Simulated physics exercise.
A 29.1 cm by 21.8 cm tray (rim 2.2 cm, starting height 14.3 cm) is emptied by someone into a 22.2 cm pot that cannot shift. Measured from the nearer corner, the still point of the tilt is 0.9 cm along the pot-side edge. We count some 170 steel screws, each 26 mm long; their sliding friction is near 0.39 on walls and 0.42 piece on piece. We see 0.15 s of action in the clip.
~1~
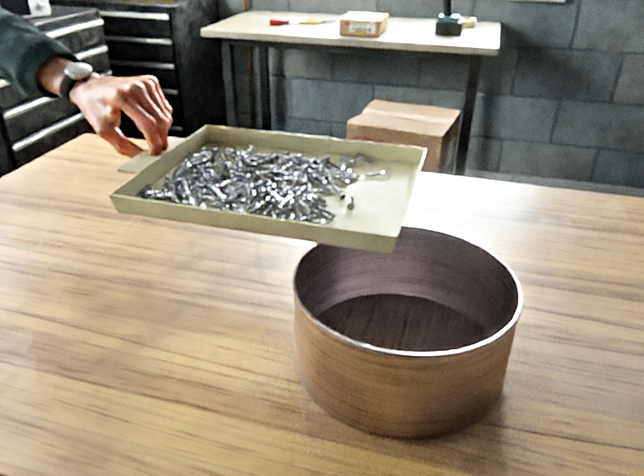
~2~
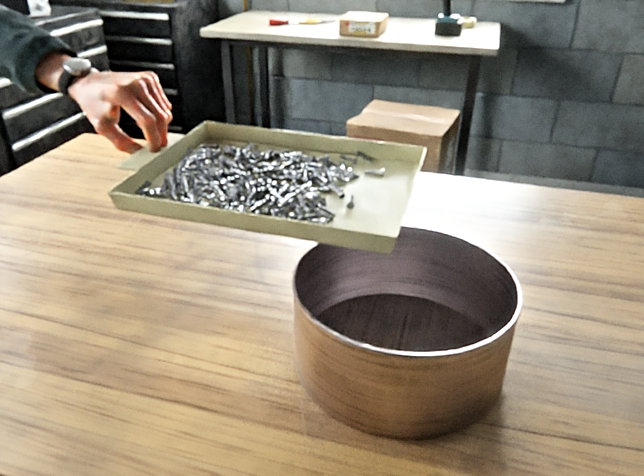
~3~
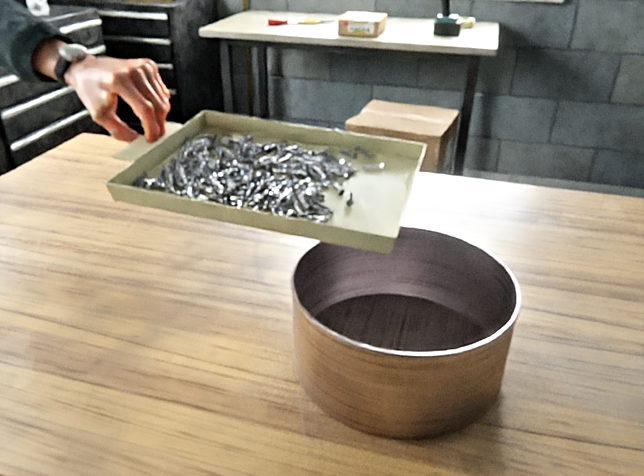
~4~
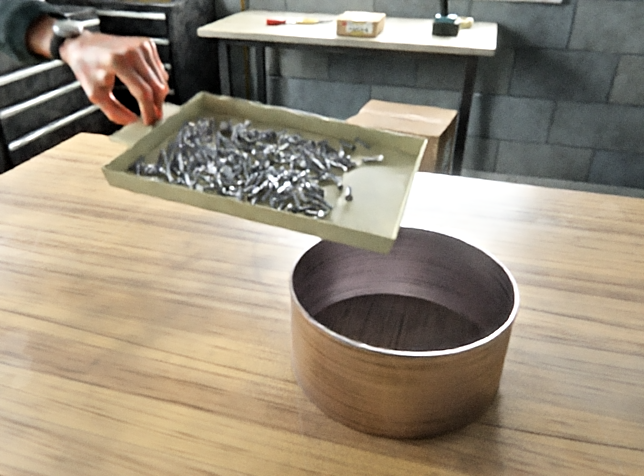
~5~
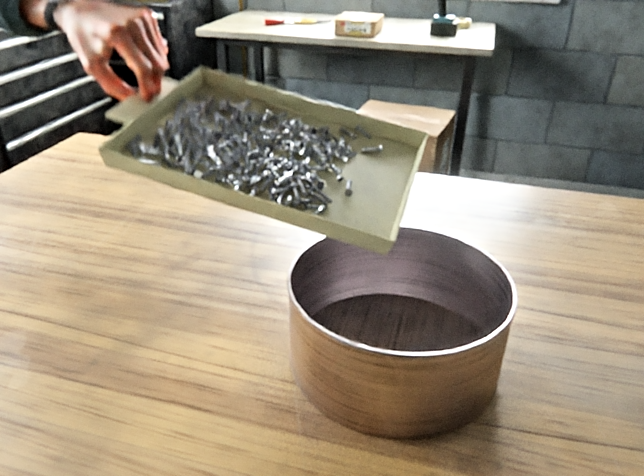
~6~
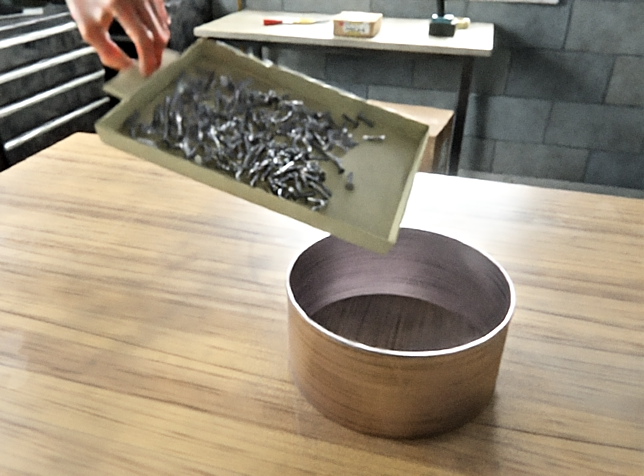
A tray of small metal pieces tilts down toward the right as a hand raises its left end.
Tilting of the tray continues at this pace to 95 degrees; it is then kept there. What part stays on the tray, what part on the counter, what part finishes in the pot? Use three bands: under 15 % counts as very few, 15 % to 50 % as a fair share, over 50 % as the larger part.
Tray: Very few; counter: A fair share; pot: The larger part.
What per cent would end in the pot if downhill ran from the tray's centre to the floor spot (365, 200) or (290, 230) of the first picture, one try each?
The share comes to about 60 in a hundred, then about 30 in a hundred.
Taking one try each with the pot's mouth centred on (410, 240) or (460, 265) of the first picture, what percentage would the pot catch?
That gives roughly 5 per cent and then 65 per cent.
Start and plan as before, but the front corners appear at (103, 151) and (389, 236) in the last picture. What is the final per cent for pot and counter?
Per cent by place - pot 100, counter 0.
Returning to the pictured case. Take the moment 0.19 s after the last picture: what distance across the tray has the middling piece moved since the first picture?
Displacement on the tray: About 2 cm.
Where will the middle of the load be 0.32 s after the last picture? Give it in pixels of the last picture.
Near (396, 163).
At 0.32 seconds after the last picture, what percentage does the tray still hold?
Roughly 100 percent of the load, I'd say.
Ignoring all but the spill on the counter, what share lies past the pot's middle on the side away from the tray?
100 %.
Then, 0.19 s after the last picture, tilt 58 degrees; the tray holds 100 %, the pot 0 %.
Then, 0.32 s after the last picture, tilt 84 degrees; the tray holds 100 %, the pot 0 %.
Then, 0.59 s after the last picture, tilt 95 degrees; the tray holds 0 %, the pot 70 %.
In the end, tray 0 %, counter 30 %, pot 70 %.
